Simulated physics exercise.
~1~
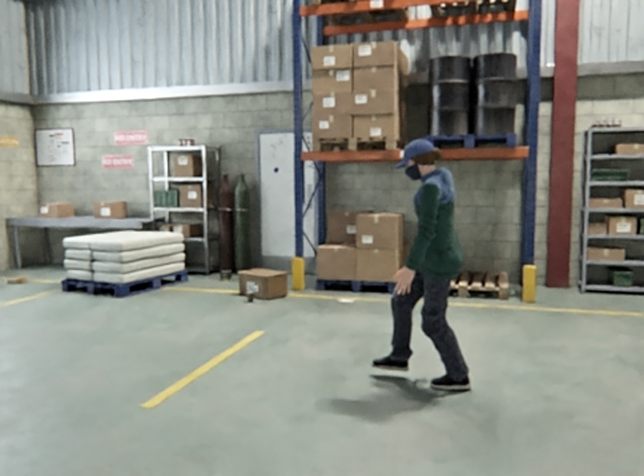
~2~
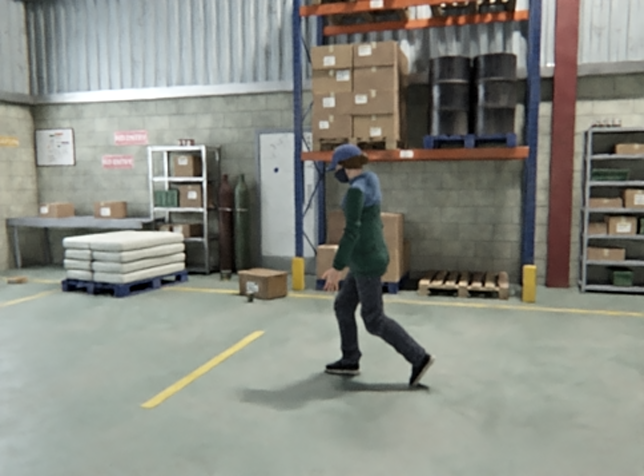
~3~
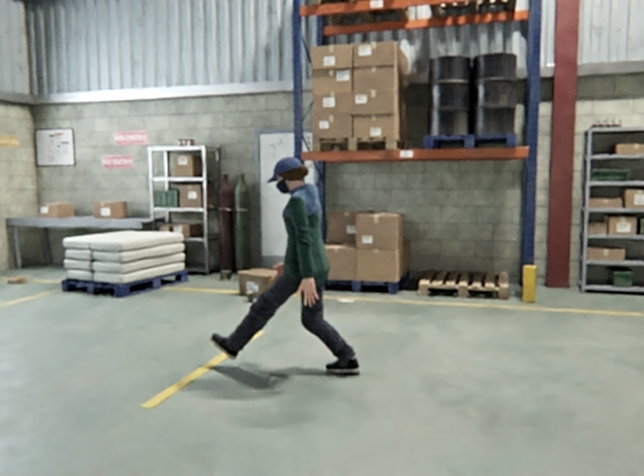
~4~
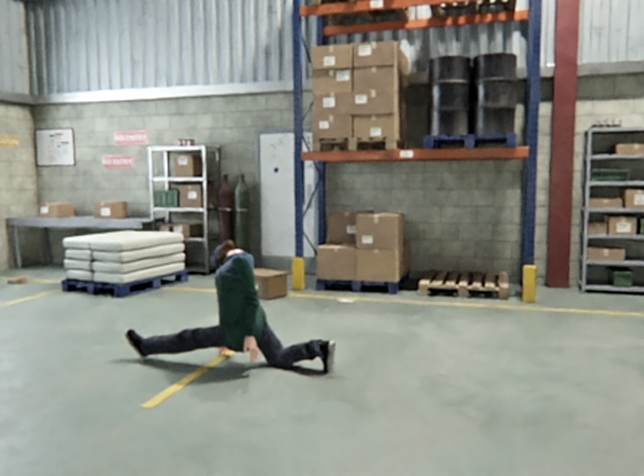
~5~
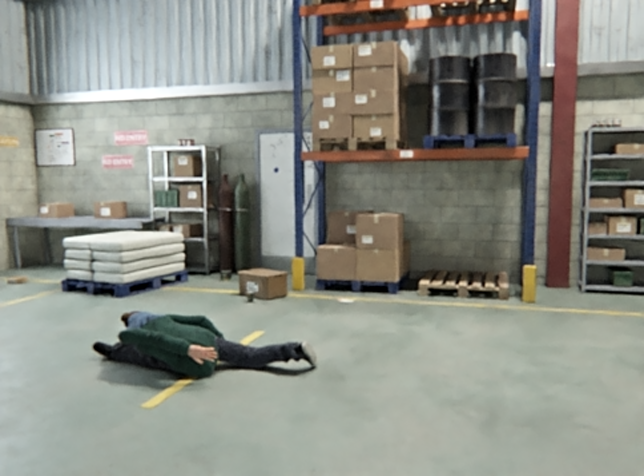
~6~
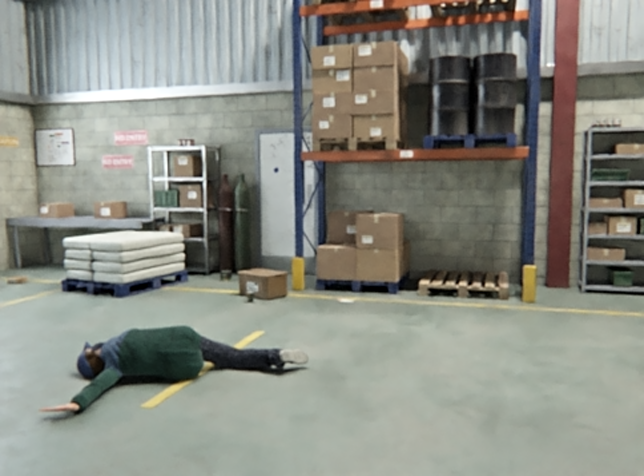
A person in a blue cap, dark face mask, green and blue top and dark trousers walks leftward across a warehouse floor, seen from a still, slightly raised viewpoint. Behind stand orange and blue racking with boxes and dark drums, grey shelves, and white sacks on a blue pallet at left. Nearing a yellow floor strip, the walker swings a leg far forward, then drops low with legs split wide and torso bowed. The body topples left onto the floor and rolls, one arm reaching out. It ends lying across the strip, head and chest beyond it.
